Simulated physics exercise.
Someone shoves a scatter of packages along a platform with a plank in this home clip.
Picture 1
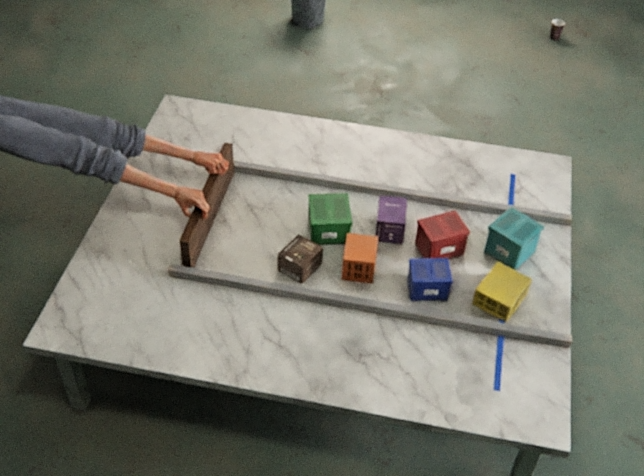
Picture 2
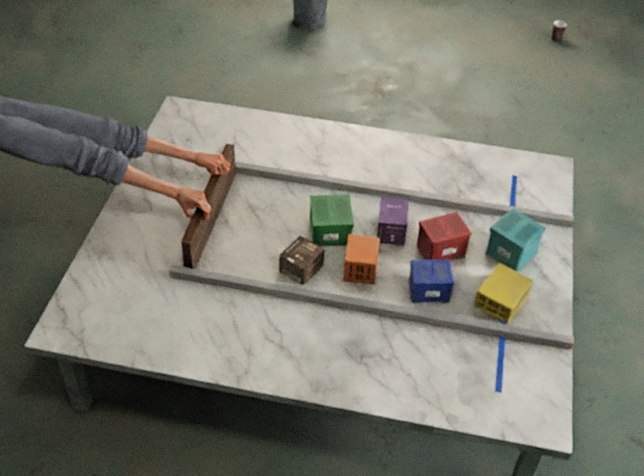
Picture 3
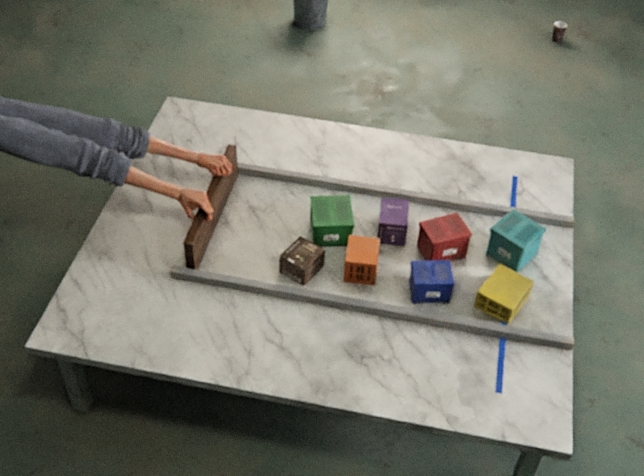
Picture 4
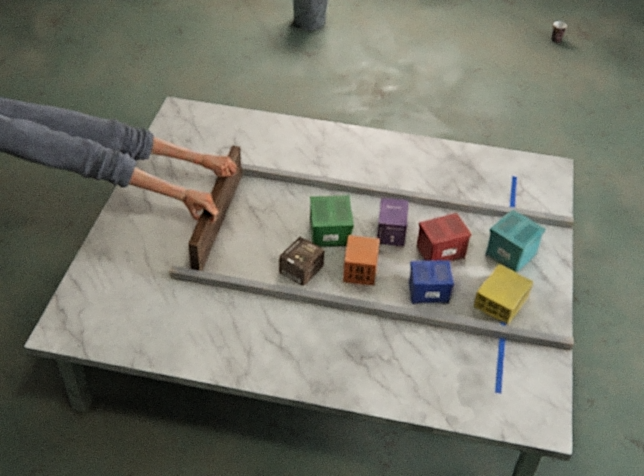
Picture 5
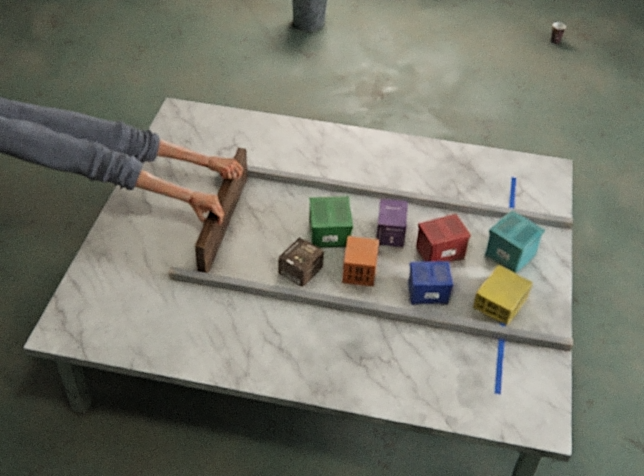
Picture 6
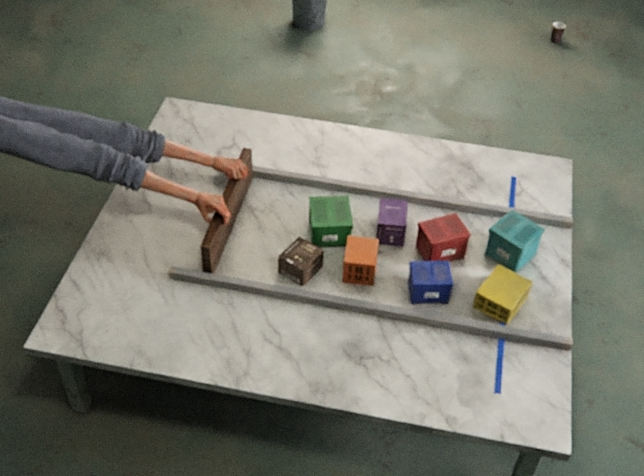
On a marbled tabletop between two rails, a pair of hands slides a dark wooden plank slowly a short way right toward eight colourful boxes, which stay still, the turquoise and yellow ones nearest strips of blue tape.
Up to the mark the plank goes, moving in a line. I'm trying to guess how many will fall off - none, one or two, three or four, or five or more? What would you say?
I'd say three or four.
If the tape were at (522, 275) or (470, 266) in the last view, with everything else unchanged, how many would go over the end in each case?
5, then 2.
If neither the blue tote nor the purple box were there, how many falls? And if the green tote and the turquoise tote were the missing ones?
Tally of falls: 2 for the first try, 2 for the second.
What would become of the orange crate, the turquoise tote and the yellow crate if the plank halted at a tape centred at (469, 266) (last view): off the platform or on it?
The orange crate stays put, the turquoise tote is gone, the yellow crate is gone.
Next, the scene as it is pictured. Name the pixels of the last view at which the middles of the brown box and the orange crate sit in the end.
Near (522, 296) and (556, 295).
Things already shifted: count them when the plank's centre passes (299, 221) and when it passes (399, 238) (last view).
Counts: 1 / 8.
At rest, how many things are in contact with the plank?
It's touching 2 at the end.
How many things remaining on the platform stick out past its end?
The total here is 1.
Soon after, none off yet; turquoise tote at rest near (514, 242); yellow crate at rest near (503, 294); red tote at rest near (442, 240).
Then, none off yet; turquoise tote moved a little near (528, 243); yellow crate moving near (505, 294); red tote moved about its own width near (481, 249).
Further on, none off yet; turquoise tote tipped a little near (584, 251); yellow crate moved about its own width near (574, 309); red tote moved well along near (547, 268).
At rest, the number that fall off is three or four; fallen, blue tote, red tote, yellow crate and turquoise tote.
